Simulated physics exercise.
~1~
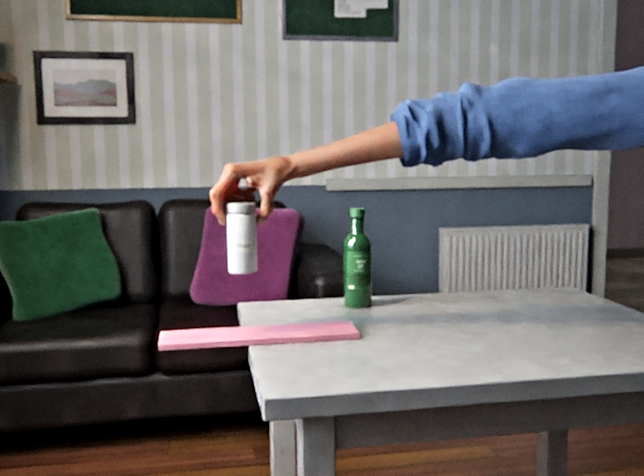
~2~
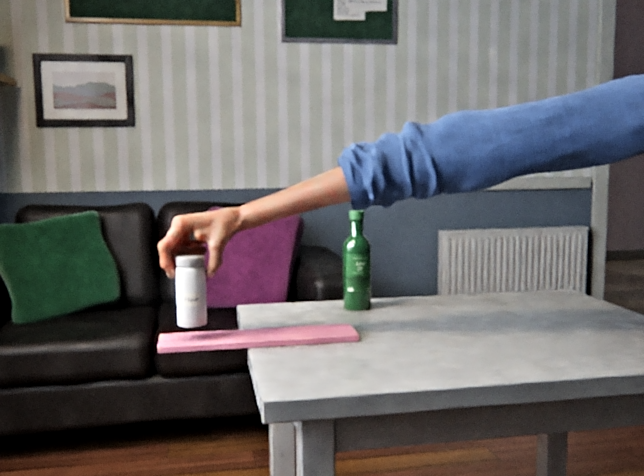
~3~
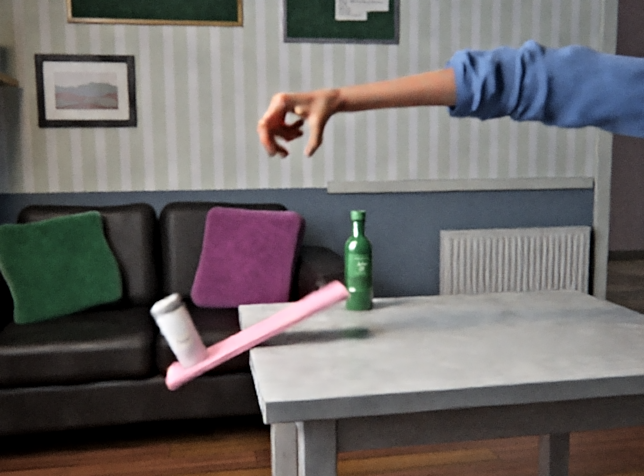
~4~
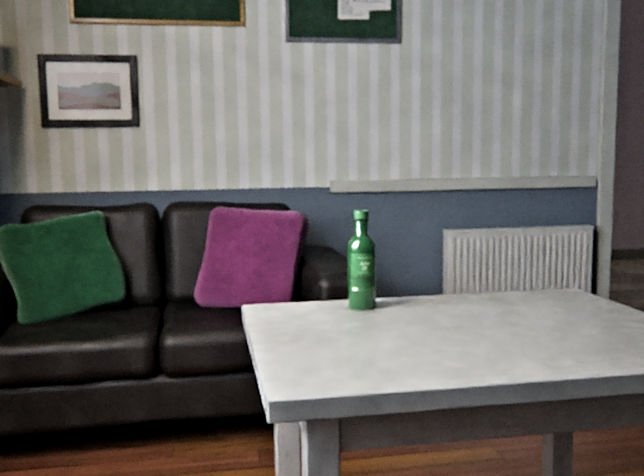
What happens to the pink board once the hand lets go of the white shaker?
The board tips over the edge of the table and comes down along with the shaker.
